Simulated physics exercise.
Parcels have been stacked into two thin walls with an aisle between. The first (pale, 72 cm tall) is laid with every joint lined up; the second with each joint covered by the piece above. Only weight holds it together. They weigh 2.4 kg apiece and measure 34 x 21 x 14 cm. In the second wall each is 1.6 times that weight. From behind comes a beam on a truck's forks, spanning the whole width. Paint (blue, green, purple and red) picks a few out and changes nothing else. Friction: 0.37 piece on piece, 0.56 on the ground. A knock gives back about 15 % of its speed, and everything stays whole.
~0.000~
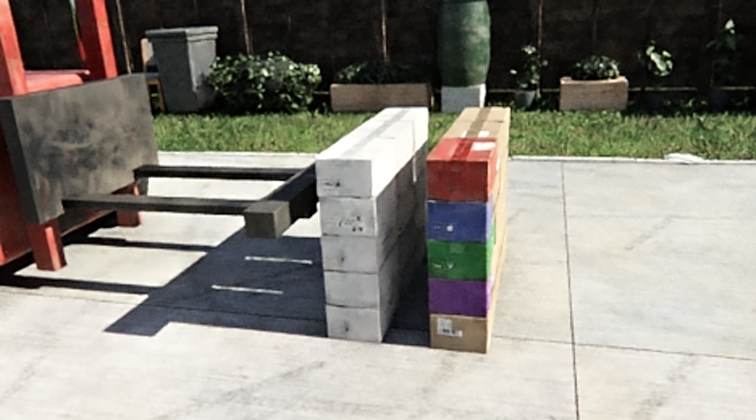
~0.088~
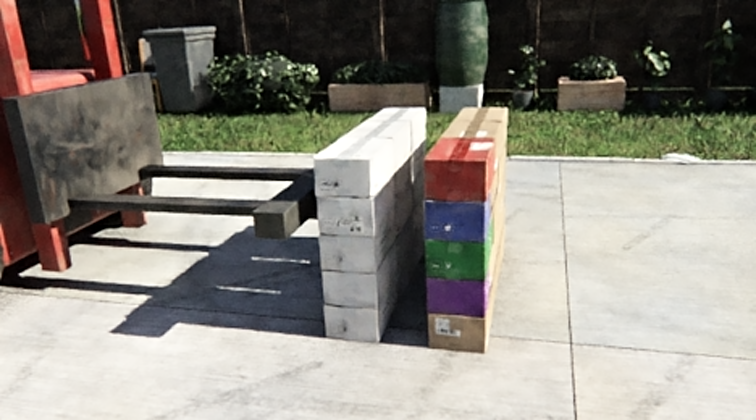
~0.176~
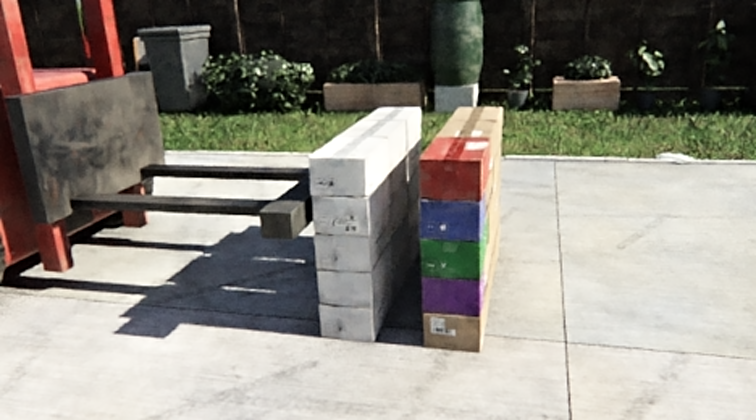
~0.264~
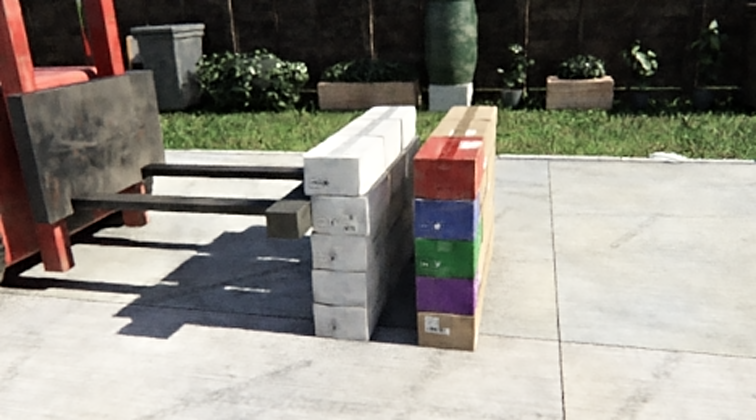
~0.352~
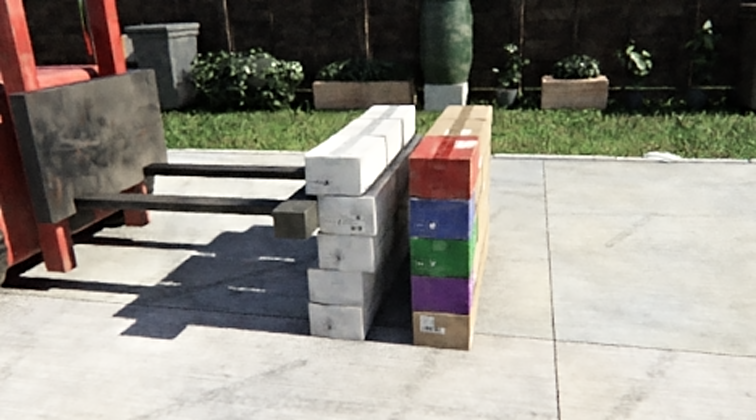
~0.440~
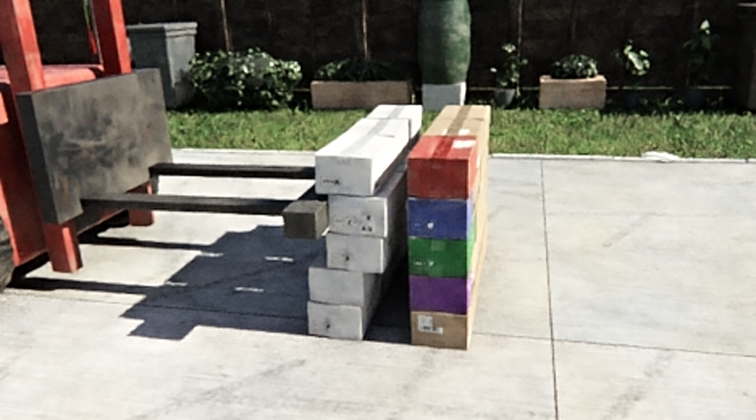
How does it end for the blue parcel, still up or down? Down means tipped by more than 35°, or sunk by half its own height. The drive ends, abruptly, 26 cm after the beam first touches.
It falls.
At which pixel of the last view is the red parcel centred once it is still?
Around (746, 333).
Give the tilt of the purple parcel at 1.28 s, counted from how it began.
Some 50°.
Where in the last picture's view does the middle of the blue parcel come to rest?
Near (680, 331).
After 0.66 s, 0 of the pale wall down; none of the 17 parcels of the second wall down, 10 disturbed; blue parcel shifted 52 mm; red parcel shifted 40 mm.
After 1.00 s, 6 of the pale wall down; none of the 17 parcels of the second wall down, 16 disturbed; blue parcel leaning 17°; green parcel leaning 17°.
After 1.28 s, 10 of the pale wall down; 16 of the 17 parcels of the second wall down; blue parcel leaning 50°, 17 cm lower; purple parcel leaning 50°.
After 1.54 s, 10 of the pale wall down; 16 of the 17 parcels of the second wall down; blue parcel on its side; red parcel on its side.
At rest (2.9 s), 10 of the pale wall down; 16 of the 17 parcels of the second wall down; blue parcel upside down; red parcel upside down; green parcel on its side. As the last picture would show them, middles, blue parcel near (680, 331), red parcel near (747, 333).
